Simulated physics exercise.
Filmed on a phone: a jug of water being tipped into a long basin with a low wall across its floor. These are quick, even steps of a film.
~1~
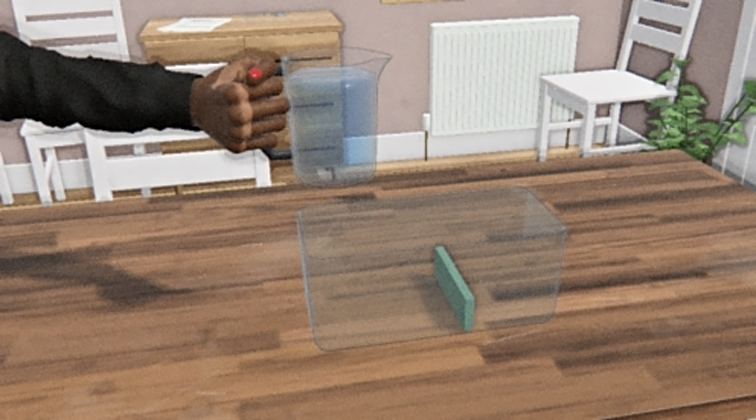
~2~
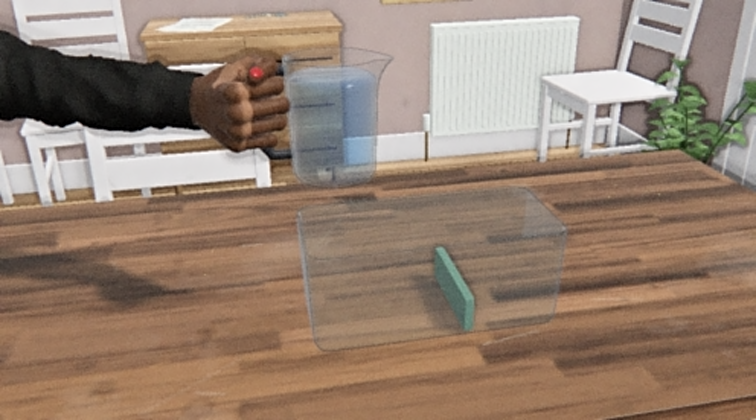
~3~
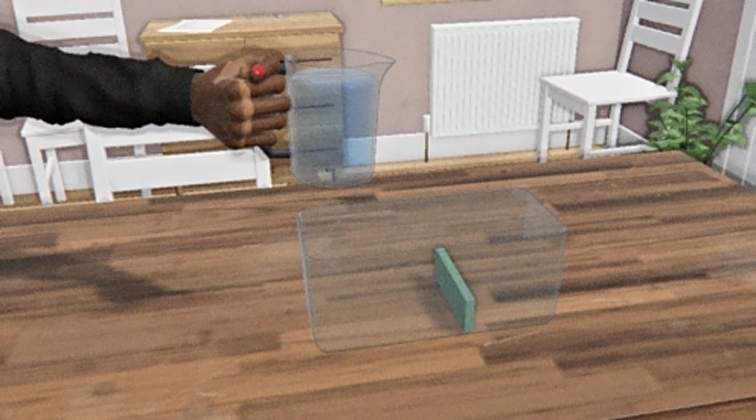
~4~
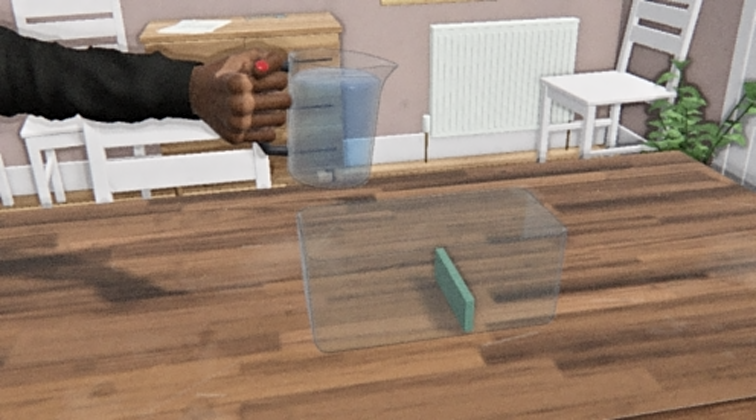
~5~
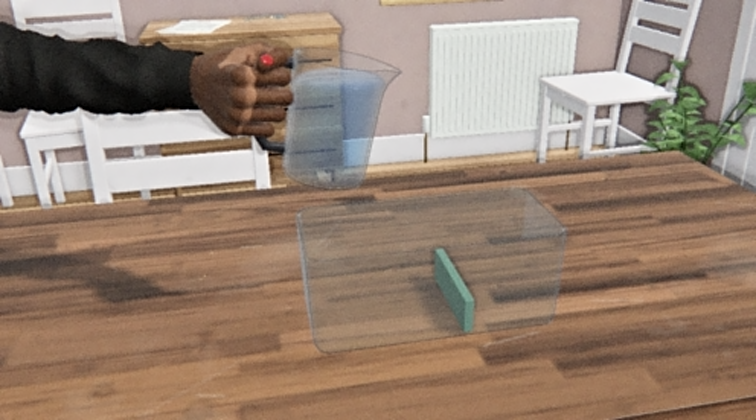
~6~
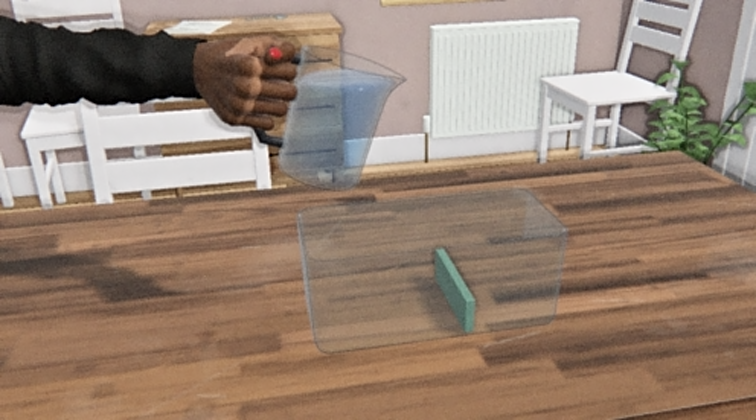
A dark-sleeved arm reaches in from the left, holding a clear jug of bluish water above a wooden table, seen from slightly above in a room with white chairs and a radiator. Below the jug sits a transparent basin with a low green wall standing on its floor. The hand gradually tilts the jug to the right, slowly then faster, while the camera stays still.
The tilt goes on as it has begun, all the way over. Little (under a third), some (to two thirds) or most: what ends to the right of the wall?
It comes to from a third to two thirds.
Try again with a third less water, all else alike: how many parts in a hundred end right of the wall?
Roughly 15 in a hundred.
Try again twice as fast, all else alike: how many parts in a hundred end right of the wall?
About 20 per cent.
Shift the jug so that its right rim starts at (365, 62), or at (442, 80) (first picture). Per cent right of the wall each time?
Near 5 % and 80 %.
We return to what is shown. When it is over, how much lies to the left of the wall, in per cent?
It comes to 55 per cent or so.
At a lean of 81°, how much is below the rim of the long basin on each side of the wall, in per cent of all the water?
Some 0 per cent left and 10 right.
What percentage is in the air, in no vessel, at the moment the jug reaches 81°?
It comes to 20 per cent or so.
A moment on, the jug is tipped on its side and 72 per cent is still to pour, 1 is left of the wall and 9 right of it.
Next, the jug is tipped right over and 13 per cent is still to pour, 33 is left of the wall and 40 right of it.
Then the jug is tipped right over and 0 per cent is still to pour, 55 is left of the wall and 43 right of it.
Later the jug is tipped right over and 0 per cent is still to pour, 55 is left of the wall and 44 right of it.
At rest 55 per cent lies left of the wall, 44 right of it and 1 outside.
